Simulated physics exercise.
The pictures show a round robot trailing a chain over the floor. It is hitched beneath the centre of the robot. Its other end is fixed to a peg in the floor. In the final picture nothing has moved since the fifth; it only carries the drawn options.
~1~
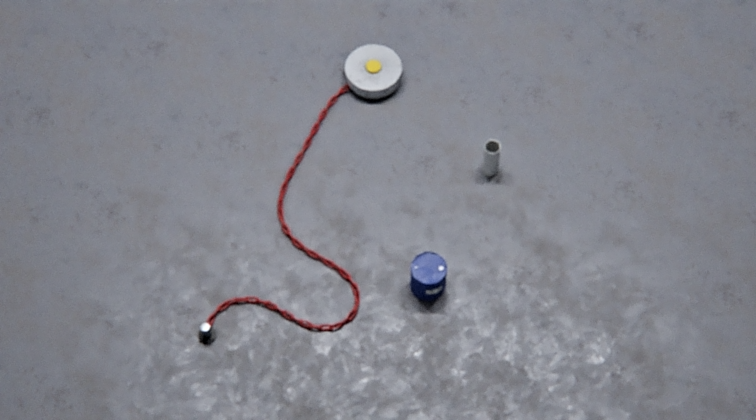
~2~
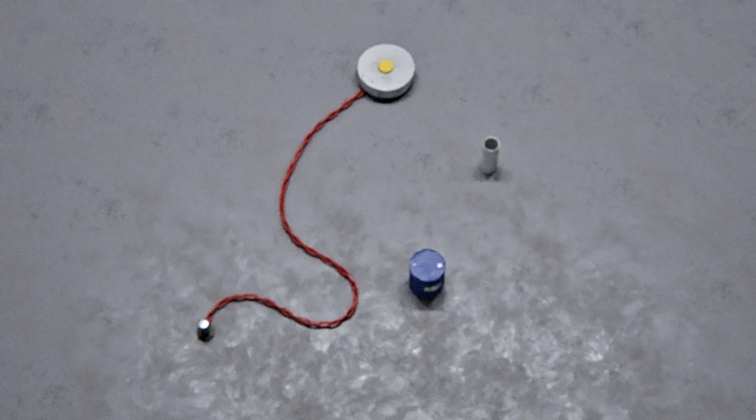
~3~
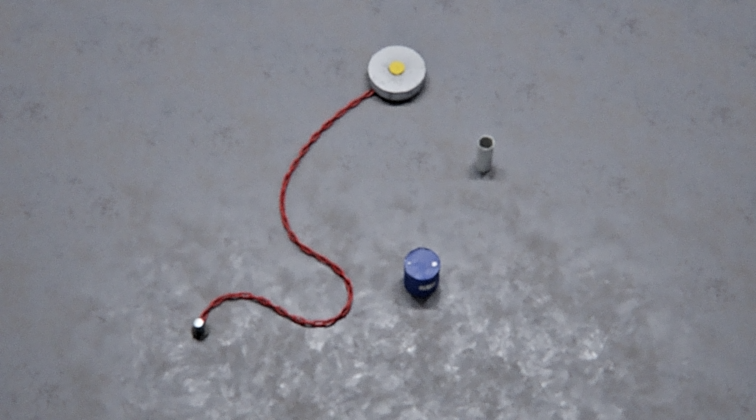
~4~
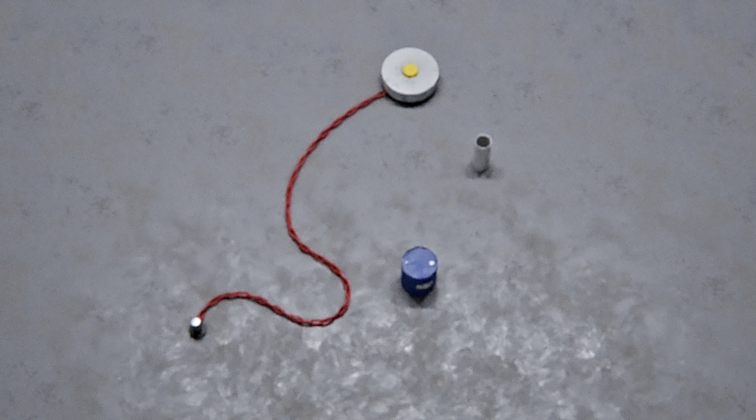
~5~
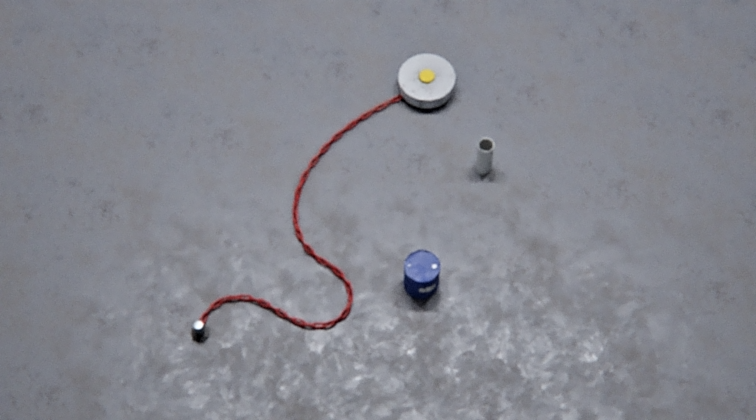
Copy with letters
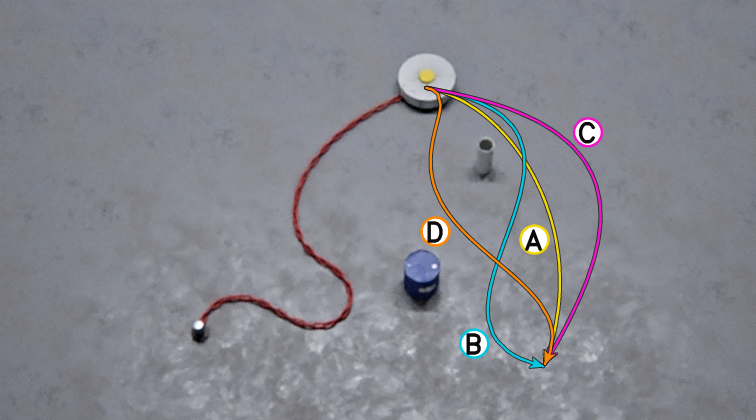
The clip opens with a round white robot with a yellow centre at the top of a grey floor, a red chain winding from it to a small peg at lower left. The robot glides a short way right, then slightly downward too, drawing the chain's upper stretch along while its lower bends barely change.
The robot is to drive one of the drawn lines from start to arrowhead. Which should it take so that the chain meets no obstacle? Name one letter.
D.
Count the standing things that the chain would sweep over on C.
One.
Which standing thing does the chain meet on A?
It is the white post.
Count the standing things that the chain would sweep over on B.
It sweeps two.
On the marked copy, A from (426, 88) via (544, 198) to (545, 364); B from (426, 88) via (516, 211) to (544, 366); C from (426, 88) via (594, 180) to (546, 362); D from (426, 88) via (456, 224) to (545, 364).
Taking D. A third of the way, robot (436, 186), middle of the chain (312, 253).
Two thirds of the way, robot (523, 279), middle of the chain (312, 253).
When it is over, robot (545, 362), middle of the chain (327, 249); nothing has been touched.
As for the rest, A meets the white post; B meets the white post and blue keg; C meets the white post.
